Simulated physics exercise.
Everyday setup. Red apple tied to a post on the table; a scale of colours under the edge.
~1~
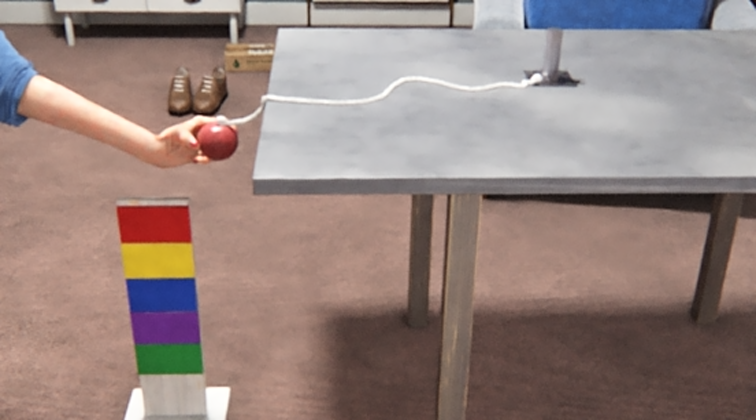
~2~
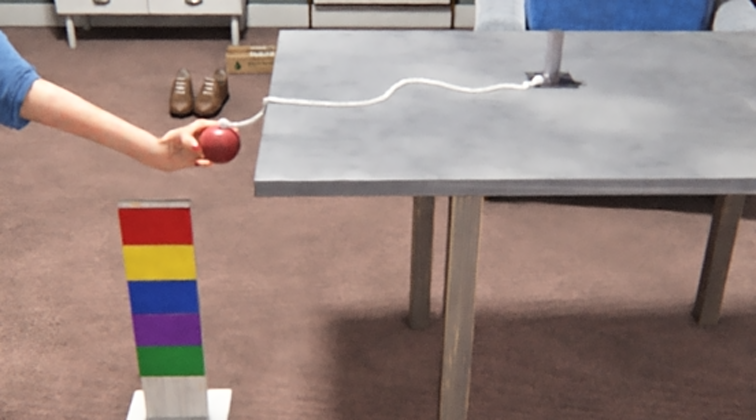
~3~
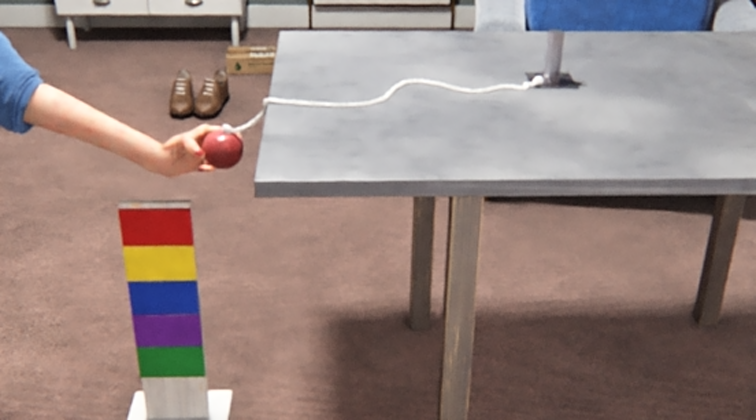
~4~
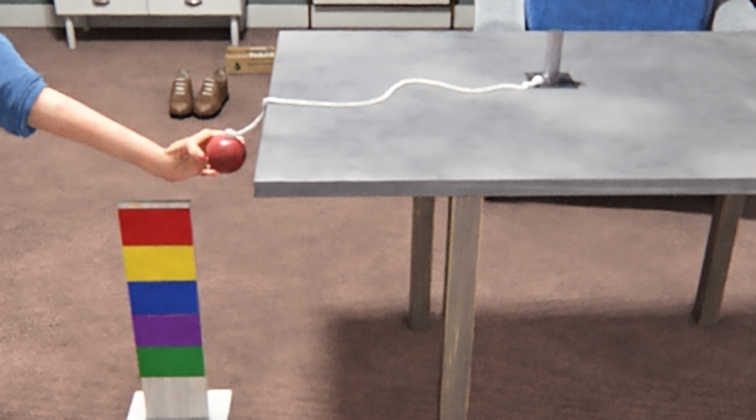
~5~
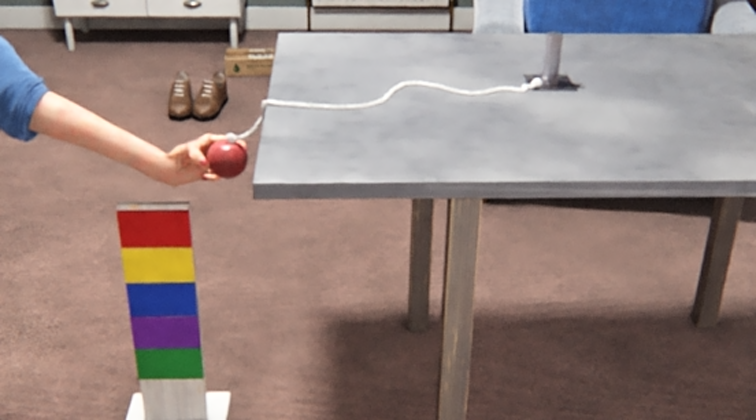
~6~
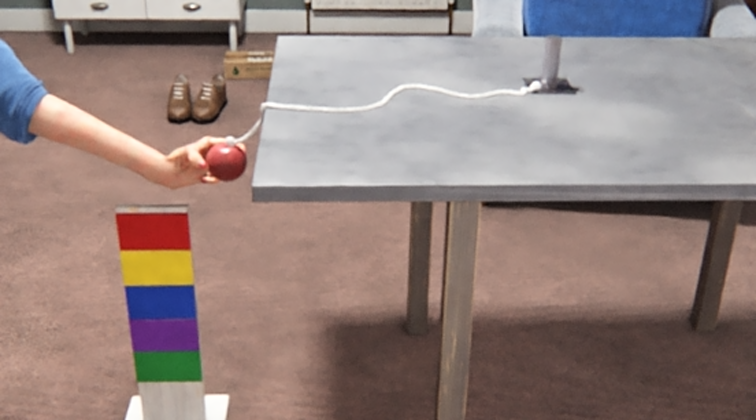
A hand and blue-sleeved forearm reach in from the left, holding a red ball-like object beside a grey table in a carpeted room, seen from slightly above. A slack white cord runs from it across the tabletop to a post, with a striped red, yellow, blue, purple and green upright below and brown shoes behind. The hand lowers the object slightly, while the view shifts very little.
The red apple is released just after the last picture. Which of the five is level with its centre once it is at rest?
Red.
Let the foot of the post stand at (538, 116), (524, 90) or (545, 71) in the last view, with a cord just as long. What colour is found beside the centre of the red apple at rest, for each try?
Result 1: Yellow. Result 2: Yellow. Result 3: Red.
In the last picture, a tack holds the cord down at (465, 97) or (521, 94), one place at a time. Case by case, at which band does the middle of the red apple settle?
First try red, second try red.
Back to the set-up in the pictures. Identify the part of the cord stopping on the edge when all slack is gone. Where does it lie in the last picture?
That spot is around (327, 110).
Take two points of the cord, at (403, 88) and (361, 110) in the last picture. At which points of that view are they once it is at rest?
(377, 95) for the first, (299, 99) for the second.
Soon after, apple near (289, 230); level with red.
Then, apple near (260, 232); level with red.
At rest, apple near (271, 232); level with red. At red.
